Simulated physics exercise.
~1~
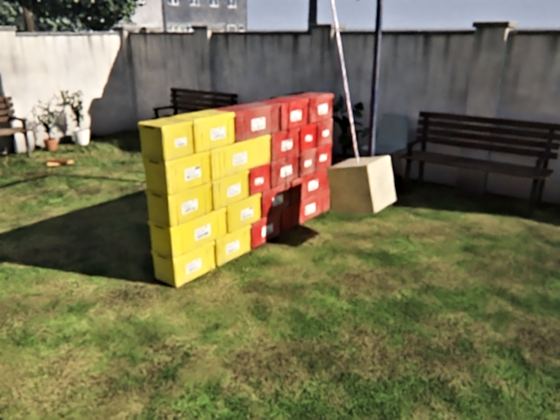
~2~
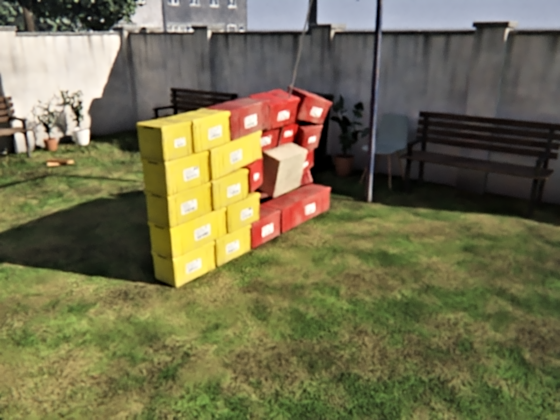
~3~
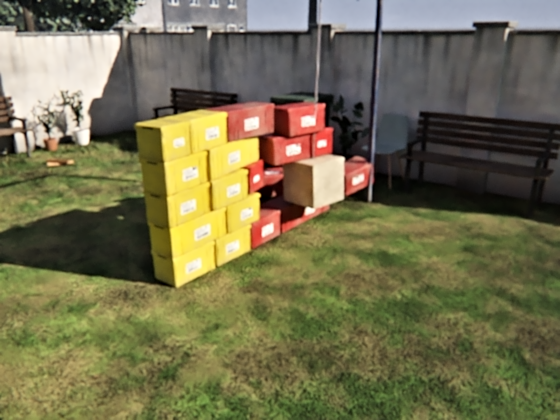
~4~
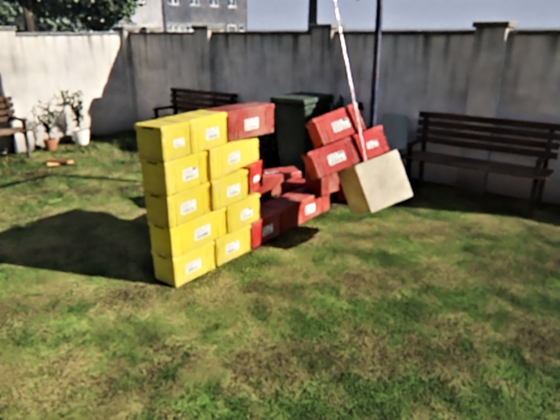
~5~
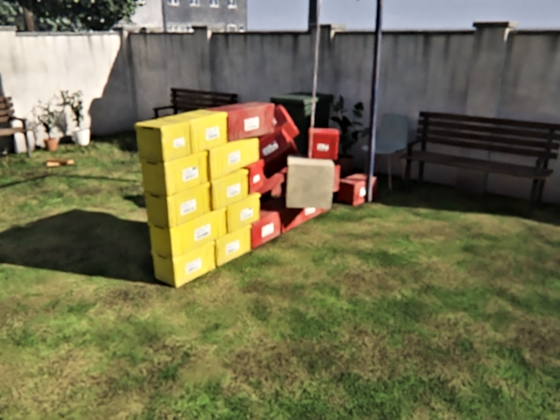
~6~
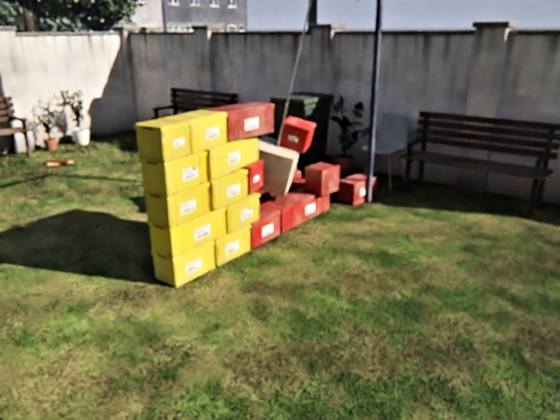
In a walled garden, a swinging pale block knocks red boxes out of a stacked wall while the yellow ones stay standing.
